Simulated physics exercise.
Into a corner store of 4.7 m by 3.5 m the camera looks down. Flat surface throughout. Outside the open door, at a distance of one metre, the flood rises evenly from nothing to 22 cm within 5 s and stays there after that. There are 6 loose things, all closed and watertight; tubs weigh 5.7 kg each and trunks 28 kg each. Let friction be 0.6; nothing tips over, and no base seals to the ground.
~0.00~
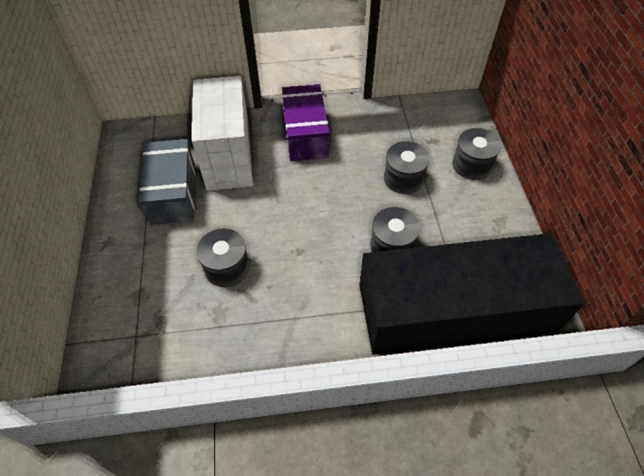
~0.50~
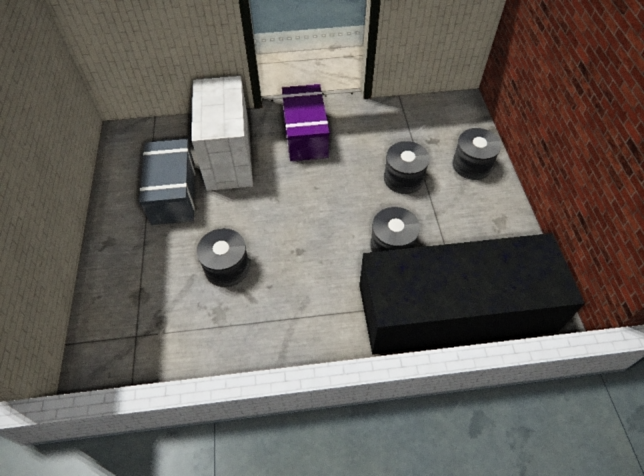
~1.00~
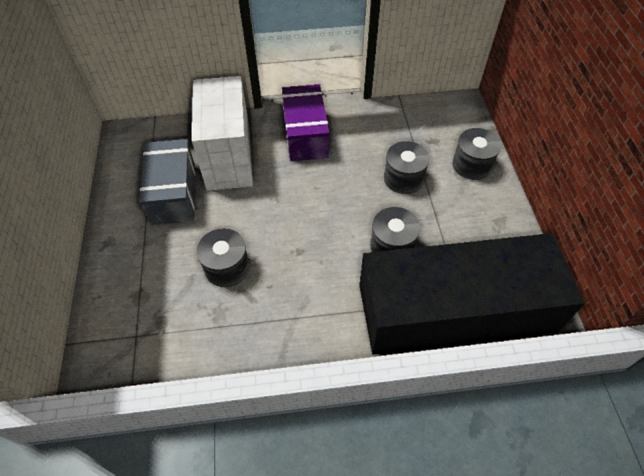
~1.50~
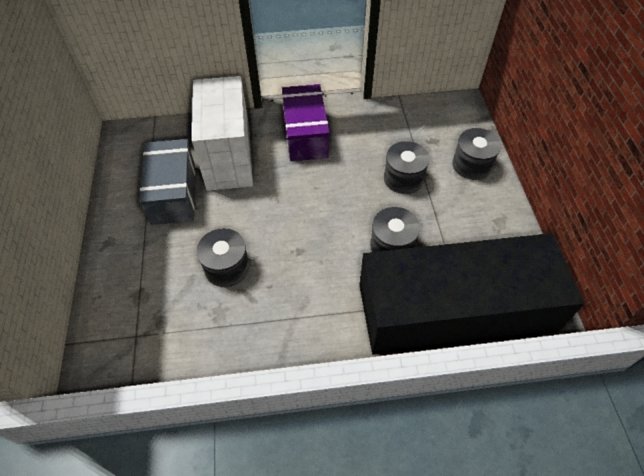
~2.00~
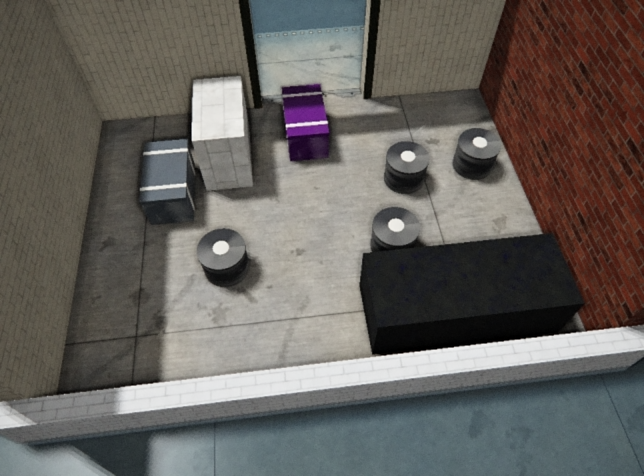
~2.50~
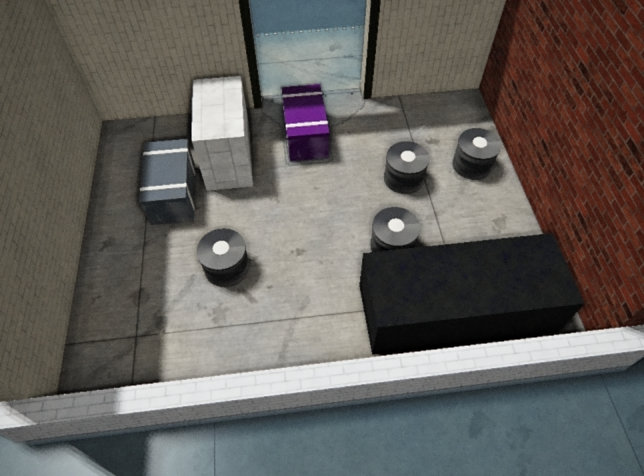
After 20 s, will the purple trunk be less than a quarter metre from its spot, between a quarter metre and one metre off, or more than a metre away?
The purple trunk will be more than a metre away.
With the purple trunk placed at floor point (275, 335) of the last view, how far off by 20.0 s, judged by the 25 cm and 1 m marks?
It travels far.
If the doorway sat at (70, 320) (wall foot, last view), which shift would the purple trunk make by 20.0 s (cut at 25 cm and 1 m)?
By then the purple trunk has shifted a small amount.
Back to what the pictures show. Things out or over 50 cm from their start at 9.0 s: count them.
By my tally, 5.
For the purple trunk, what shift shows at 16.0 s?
Some 140 cm from the start.
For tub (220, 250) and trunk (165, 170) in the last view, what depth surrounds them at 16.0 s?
Depth approx. 21 cm / 12 cm.
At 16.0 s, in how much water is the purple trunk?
I'd put it at about 17 cm.
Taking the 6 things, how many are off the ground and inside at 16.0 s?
Count: 6.
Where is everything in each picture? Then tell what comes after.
The purple trunk at (305, 109), on the bottom; water covers 0.0 m2; 0 of 6 have shifted, in the first frame.
The purple trunk at (305, 109), on the bottom; 0.0 m2 under water; 0 of 6 have shifted, in the second frame.
The purple trunk at (305, 109), on the bottom; 0.0 m2 under water; 0 of 6 have shifted, in the third frame.
The purple trunk at (305, 109), on the bottom; water covers 0.0 m2; 0 of 6 have shifted, in the fourth frame.
The purple trunk at (305, 109) rests on the ground; water covers 0.0 m2; 0 of 6 have shifted, in the fifth frame.
The purple trunk at (305, 109) rests on the ground; water covers 0.2 m2; 0 of 6 have shifted, in the sixth frame.
After 4.0 s the purple trunk is near (305, 109), 0.0 m from its start, aground; 0 afloat.
After 9.0 s the purple trunk is near (292, 270), 2.1 m from its start, aground; 4 afloat.
After 16.0 s the purple trunk is near (177, 106), 1.4 m from its start, afloat; 6 afloat.
After 20.0 s the purple trunk is near (176, 103), 1.4 m from its start, afloat; 6 afloat.
